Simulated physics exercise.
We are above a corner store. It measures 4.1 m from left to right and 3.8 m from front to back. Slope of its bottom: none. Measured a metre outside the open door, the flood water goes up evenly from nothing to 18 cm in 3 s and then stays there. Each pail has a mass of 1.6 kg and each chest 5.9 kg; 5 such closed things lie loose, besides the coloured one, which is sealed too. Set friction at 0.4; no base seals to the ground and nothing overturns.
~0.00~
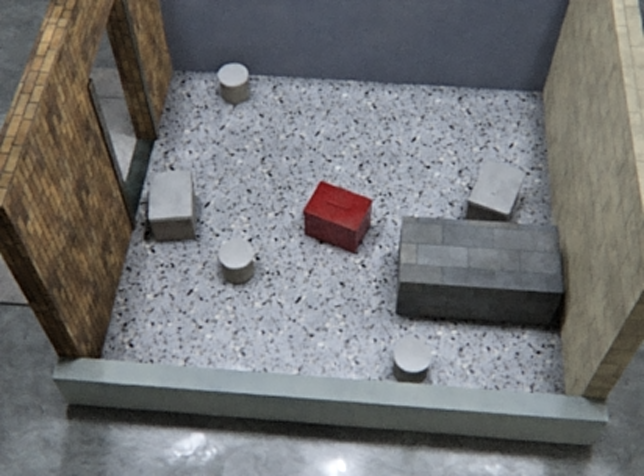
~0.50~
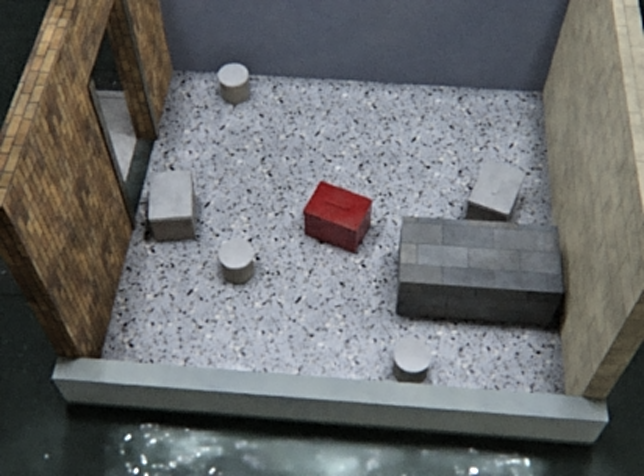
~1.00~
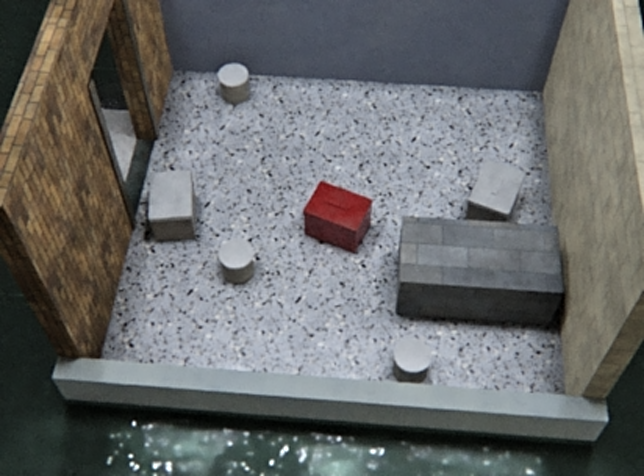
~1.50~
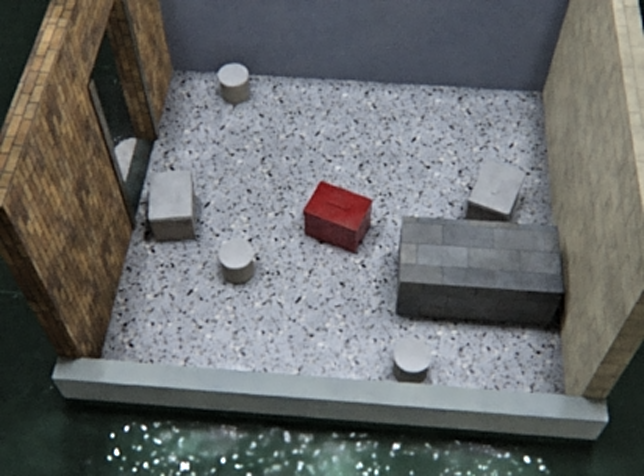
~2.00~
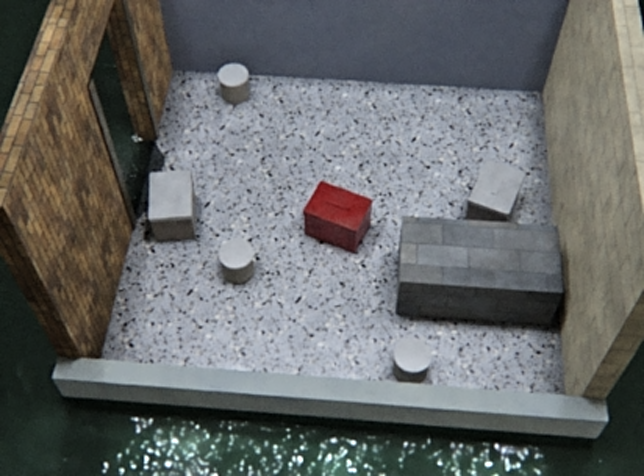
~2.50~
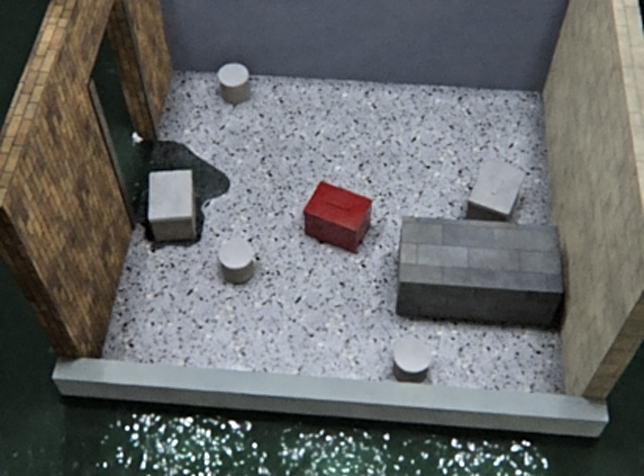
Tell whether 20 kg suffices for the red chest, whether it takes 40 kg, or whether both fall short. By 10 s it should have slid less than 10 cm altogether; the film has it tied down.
The lower figure is adequate.
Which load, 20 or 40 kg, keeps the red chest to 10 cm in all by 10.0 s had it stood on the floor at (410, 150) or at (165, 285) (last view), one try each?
The light mass does it, then the light mass does it.
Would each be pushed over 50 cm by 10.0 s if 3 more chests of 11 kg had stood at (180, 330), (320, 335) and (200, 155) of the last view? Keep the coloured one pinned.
Listed in turn, they go beneath the bar, over the bar, over the bar.
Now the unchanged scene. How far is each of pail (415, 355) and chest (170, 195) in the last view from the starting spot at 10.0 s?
50 cm and 140 cm respectively.
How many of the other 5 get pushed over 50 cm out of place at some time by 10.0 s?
5.
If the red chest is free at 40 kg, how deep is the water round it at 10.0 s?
Something like 7 centimetres.
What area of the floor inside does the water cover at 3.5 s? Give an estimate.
About 3.5 m2.
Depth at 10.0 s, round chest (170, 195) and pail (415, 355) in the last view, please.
I'd estimate 3 cm for the first and 7 cm for the second.
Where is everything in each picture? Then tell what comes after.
The first frame shows the red chest at (338, 205), on the bottom; water covers 0.0 m2; 0 of 6 have shifted.
The second frame shows the red chest at (338, 205) rests on the ground; 0.0 m2 under water; 0 of 6 have shifted.
The third frame shows the red chest at (338, 205) rests on the ground; water covers 0.0 m2; 0 of 6 have shifted.
The fourth frame shows the red chest at (338, 205) rests on the ground; 0.0 m2 under water; 0 of 6 have shifted.
The fifth frame shows the red chest at (338, 205) rests on the ground; water covers 0.1 m2; 0 of 6 have shifted.
The sixth frame shows the red chest at (338, 205), on the bottom; water covers 0.5 m2; 0 of 6 have shifted.
After 3.5 s the red chest would be 0 cm from its start with 20 kg and 0 cm from its start with 40 kg; 1 cm of water round it then.
After 4.5 s the red chest would be 0 cm from its start with 20 kg and 0 cm from its start with 40 kg; 4 cm of water round it then.
After 7.0 s the red chest would be 0 cm from its start with 20 kg and 0 cm from its start with 40 kg; 4 cm of water round it then.
After 10.0 s the red chest would be 0 cm from its start with 20 kg and 0 cm from its start with 40 kg; 7 cm of water round it then.
